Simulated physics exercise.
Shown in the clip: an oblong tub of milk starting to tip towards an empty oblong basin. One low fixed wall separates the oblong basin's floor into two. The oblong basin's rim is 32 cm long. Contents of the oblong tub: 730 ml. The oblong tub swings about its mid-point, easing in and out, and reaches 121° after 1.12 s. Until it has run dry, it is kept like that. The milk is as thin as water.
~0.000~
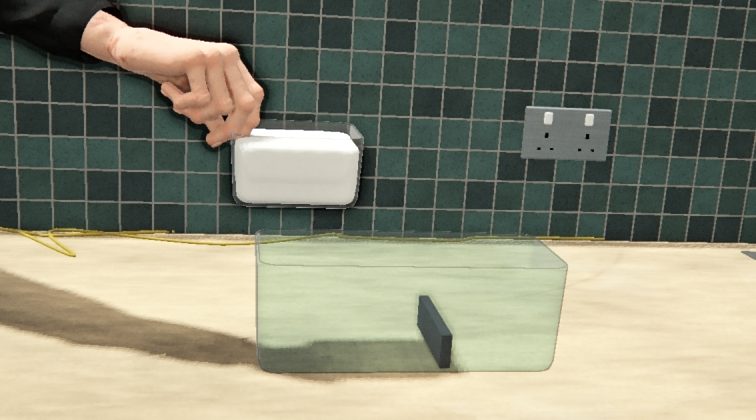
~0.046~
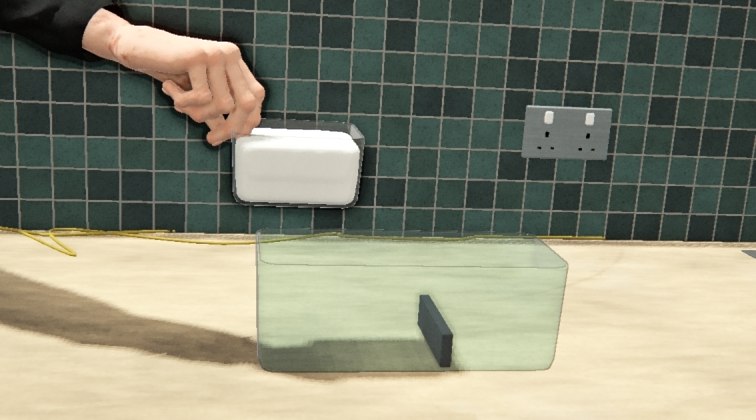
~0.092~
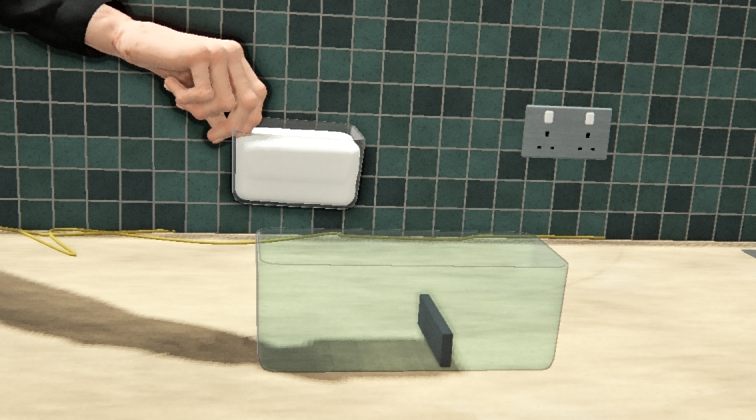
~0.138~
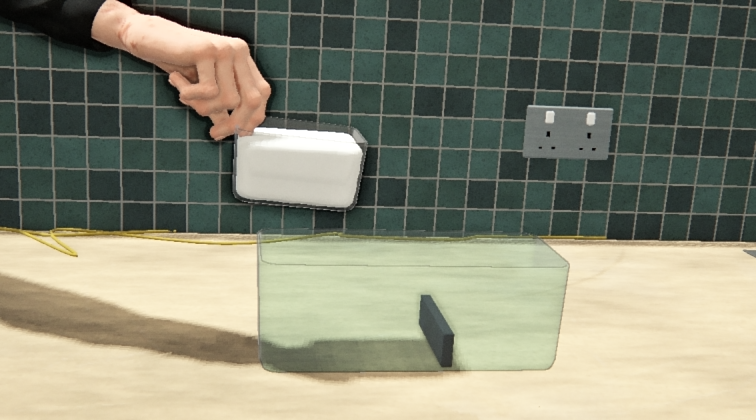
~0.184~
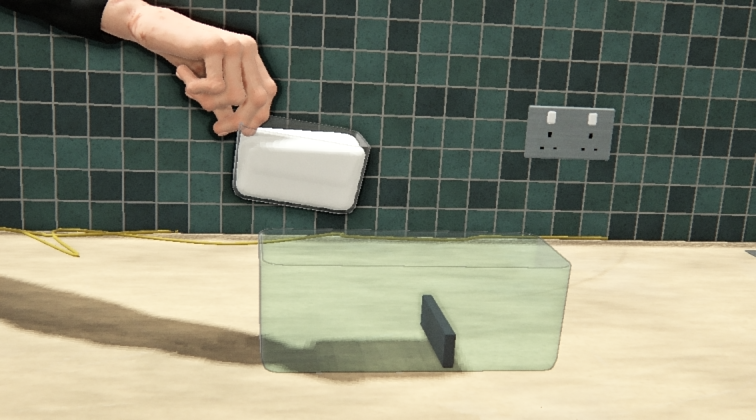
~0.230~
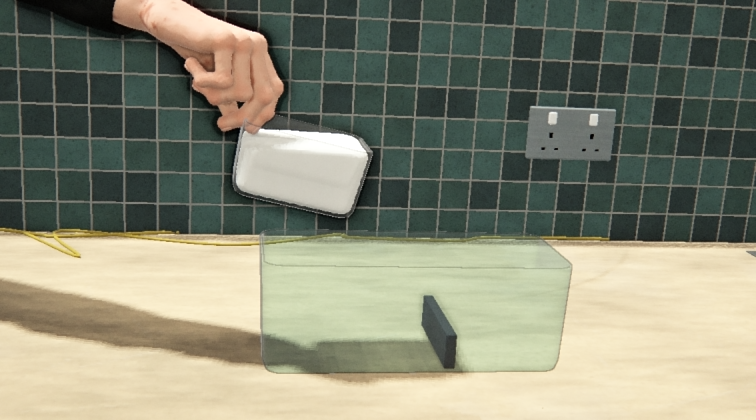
On a counter against a green tiled wall, a hand held a small tub of white liquid above a clear, empty basin with a dark upright divider, then slowly tilted it slightly to the right.
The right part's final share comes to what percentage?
It comes to roughly 9 %.
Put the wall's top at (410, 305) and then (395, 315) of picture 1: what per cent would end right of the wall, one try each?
35 % and 60 %.
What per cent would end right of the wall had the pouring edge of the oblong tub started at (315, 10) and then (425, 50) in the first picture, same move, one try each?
Roughly 10 per cent the first time and 65 per cent the second.
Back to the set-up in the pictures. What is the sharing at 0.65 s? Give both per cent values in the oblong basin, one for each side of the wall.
About 30 left, about 0 right.
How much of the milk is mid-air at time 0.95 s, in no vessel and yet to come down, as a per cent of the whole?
I'd put it at about 8 per cent of the liquid.
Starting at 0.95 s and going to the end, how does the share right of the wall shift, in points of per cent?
Change: Increase, about 5.
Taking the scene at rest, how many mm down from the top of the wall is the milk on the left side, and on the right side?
Close to 12 mm left and close to 34 mm right.
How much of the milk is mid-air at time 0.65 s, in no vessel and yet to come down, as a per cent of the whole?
Around 30 in a hundred.
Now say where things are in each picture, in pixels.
It leans 0°; its right rim is at (357, 133); the milk meets the walls at (235, 138) and (354, 141); the oblong basin's rim runs from (257, 248) to (551, 252); the wall's top is at (435, 315), in the first picture.
It leans 1°; its right rim is at (358, 133); the milk meets the walls at (236, 137) and (355, 141), in the second picture.
It leans 2°; its right rim is at (359, 135); the milk meets the walls at (236, 136) and (355, 141), in the third picture.
It leans 4°; its right rim is at (361, 138); the milk meets the walls at (238, 136) and (357, 142), in the fourth picture.
It leans 8°; its right rim is at (363, 142); the milk meets the walls at (241, 136) and (359, 144), in the fifth picture.
It leans 12°; its right rim is at (366, 147); the milk meets the walls at (243, 137) and (363, 145), in the sixth picture.
Then, 0.65 s in, the tilt is 75° and 39 per cent is still to pour, 30 is left of the wall and 0 right of it.
Then, 0.95 s in, the tilt is 114° and 3 per cent is still to pour, 83 is left of the wall and 4 right of it.
Then, 1.27 s in, the tilt is 121° and 0 per cent is still to pour, 88 is left of the wall and 8 right of it.
Then, 1.62 s in, the tilt is 121° and 0 per cent is still to pour, 87 is left of the wall and 9 right of it.
Finally, 87 per cent lies left of the wall, 9 right of it and 4 outside.
